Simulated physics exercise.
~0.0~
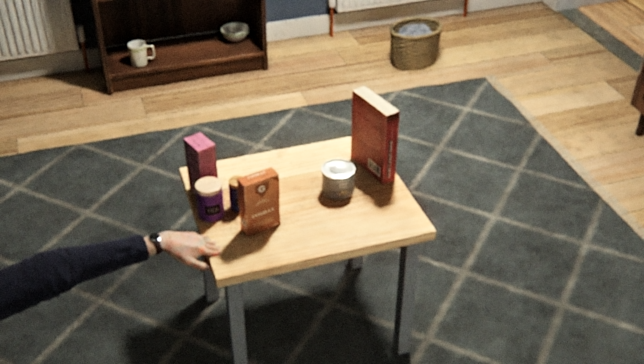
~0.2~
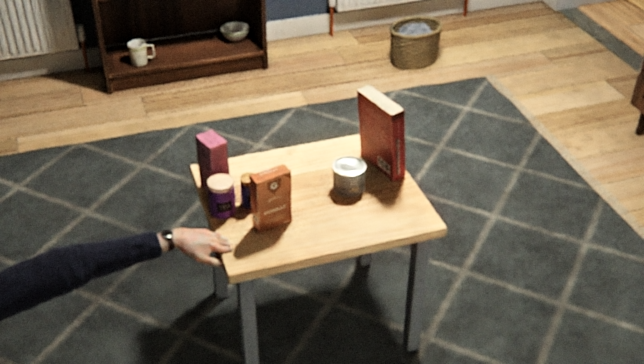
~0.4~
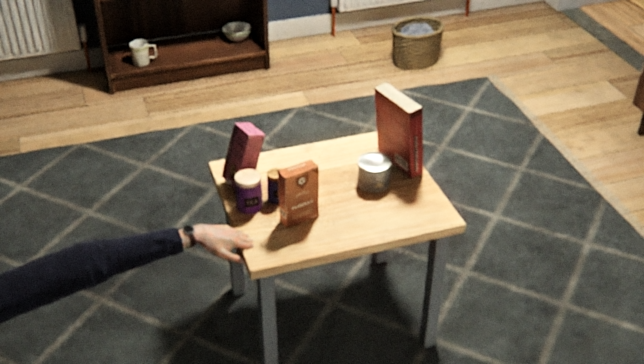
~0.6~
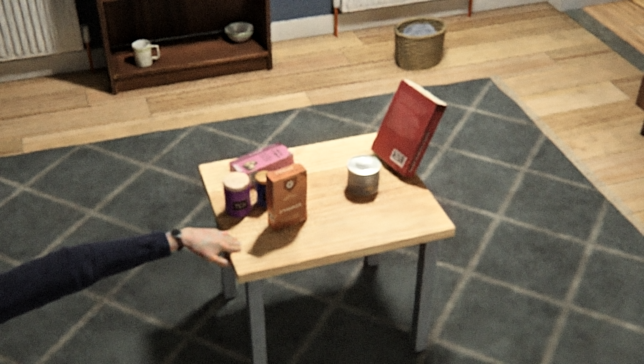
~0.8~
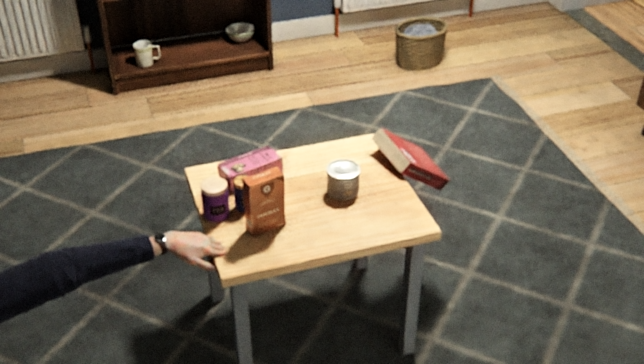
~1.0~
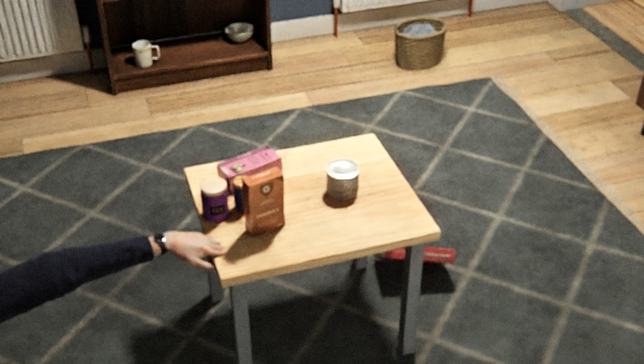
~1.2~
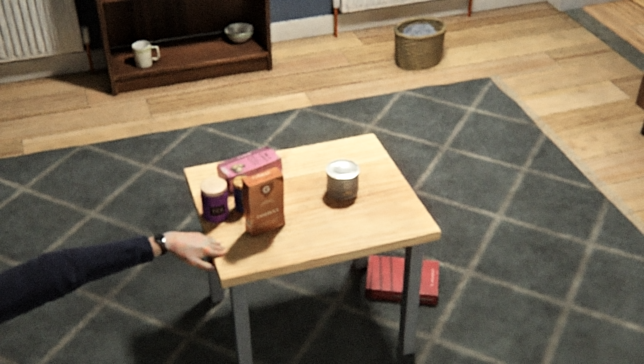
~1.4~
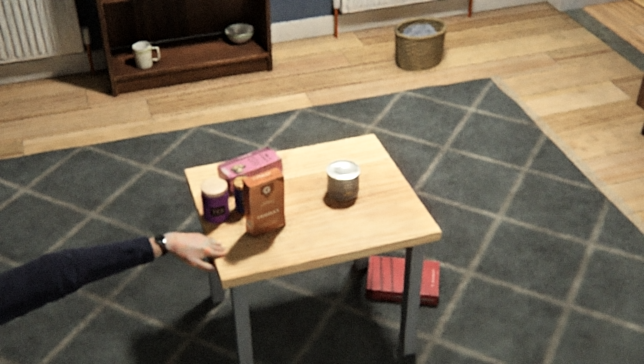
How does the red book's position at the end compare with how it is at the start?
At the start the red book stands upright on the right part of the table. By the end it is lying on its side on the rug, near the table's right legs.
